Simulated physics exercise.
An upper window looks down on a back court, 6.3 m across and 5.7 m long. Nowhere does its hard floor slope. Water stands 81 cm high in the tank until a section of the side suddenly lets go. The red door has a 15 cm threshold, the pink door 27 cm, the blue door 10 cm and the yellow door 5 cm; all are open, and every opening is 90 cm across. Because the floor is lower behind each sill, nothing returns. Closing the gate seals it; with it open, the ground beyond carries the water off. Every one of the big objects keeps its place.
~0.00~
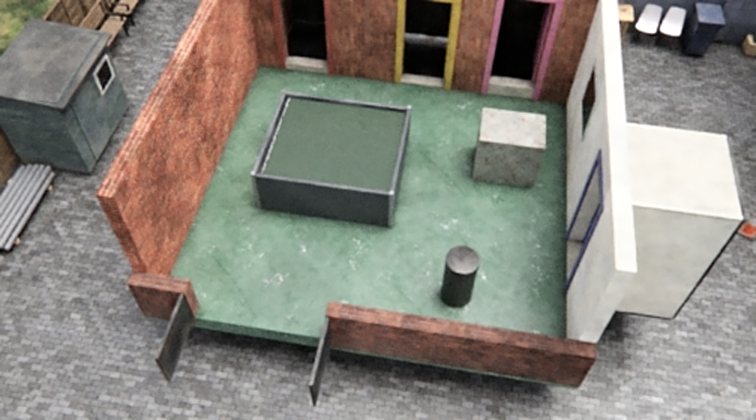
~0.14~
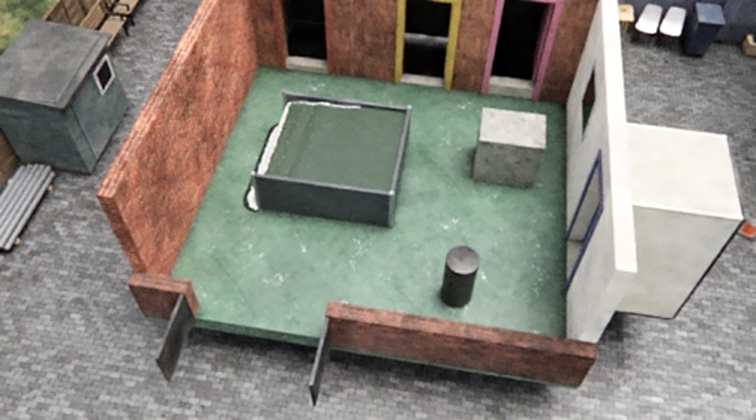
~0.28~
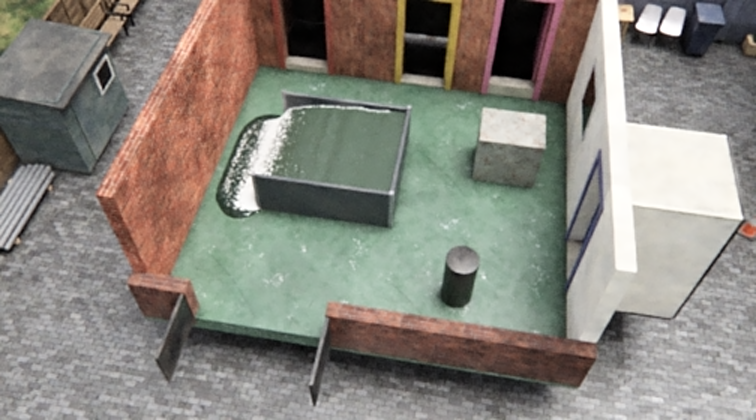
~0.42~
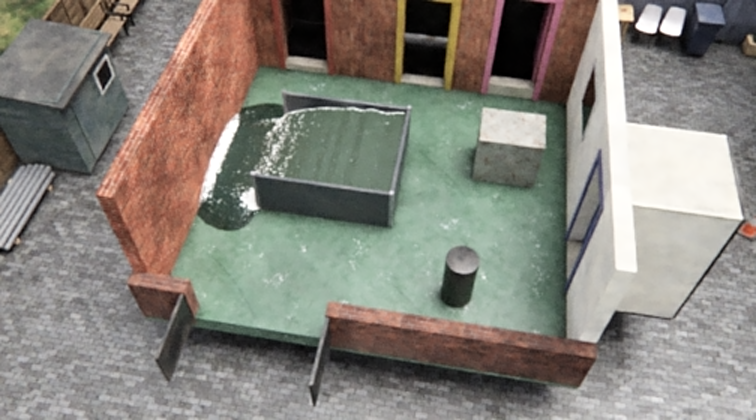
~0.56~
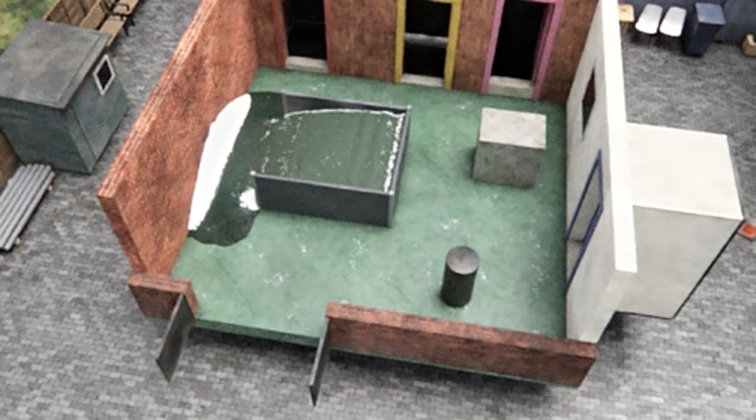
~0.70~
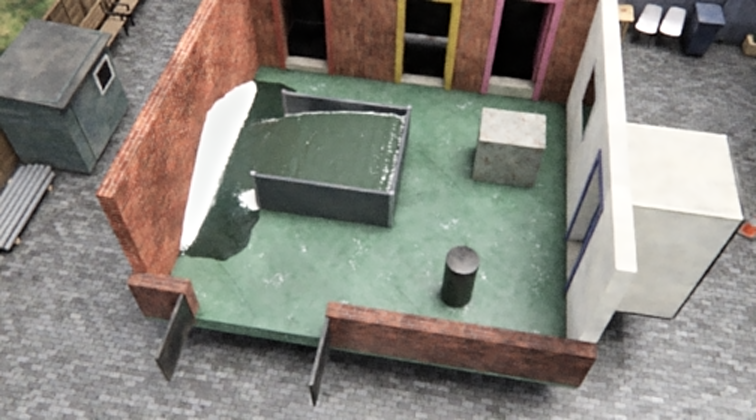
Water poured out of the open left side of a dark tank in a walled courtyard, spread across the green floor, then splashed white against the brick wall and ran along it toward the front.
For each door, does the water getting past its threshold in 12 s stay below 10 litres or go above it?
At the red door I expect the water to rise above the limit; at the pink door I expect the water to hold within the limit; at the blue door I expect the water to hold within the limit; at the yellow door I expect the water to rise above the limit.
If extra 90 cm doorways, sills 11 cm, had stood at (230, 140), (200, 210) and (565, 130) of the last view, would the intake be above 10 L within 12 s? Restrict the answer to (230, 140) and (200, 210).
Well, the first is beyond the mark and the second is beyond the mark.
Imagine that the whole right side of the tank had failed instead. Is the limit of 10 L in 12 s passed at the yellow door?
Note: Yellow door, beyond the limit.
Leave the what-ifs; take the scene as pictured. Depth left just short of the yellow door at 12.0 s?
Roughly 8.5 centimetres.
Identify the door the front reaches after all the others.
The blue door.
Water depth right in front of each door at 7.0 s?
Measured in centimetres, the red door gives 12, the pink door 13, the blue door 8 and the yellow door 4.
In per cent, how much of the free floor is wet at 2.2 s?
Covered: Roughly 30 per cent.
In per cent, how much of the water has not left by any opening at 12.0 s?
Some 64 out of every hundred parts.
After 1.4 s water covers 20 % of the floor and is deepest (60 cm) near (259, 69); red door 22 cm at the sill, 1 L in, pink door not reached, blue door not reached, yellow door not reached.
After 2.2 s water covers 30 % of the floor and is deepest (53 cm) near (256, 74); red door 36 cm at the sill, 58 L in, pink door not reached, blue door not reached, yellow door 3 cm at the sill, 0 L in.
After 3.5 s water covers 60 % of the floor and is deepest (28 cm) near (166, 288); red door 25 cm at the sill, 176 L in, pink door 4 cm at the sill, 0 L in, blue door not reached, yellow door 6 cm at the sill, 0 L in.
After 7.0 s water covers 95 % of the floor and is deepest (18 cm) near (516, 354); red door 12 cm at the sill, 202 L in, pink door 13 cm at the sill, 0 L in, blue door 8 cm at the sill, 0 L in, yellow door 4 cm at the sill, 2 L in.
After 12.0 s water covers 100 % of the floor and is deepest (10 cm) near (464, 276); red door 6 cm at the sill, 202 L in, pink door 8 cm at the sill, 0 L in, blue door 9 cm at the sill, 1 L in, yellow door 9 cm at the sill, 24 L in.
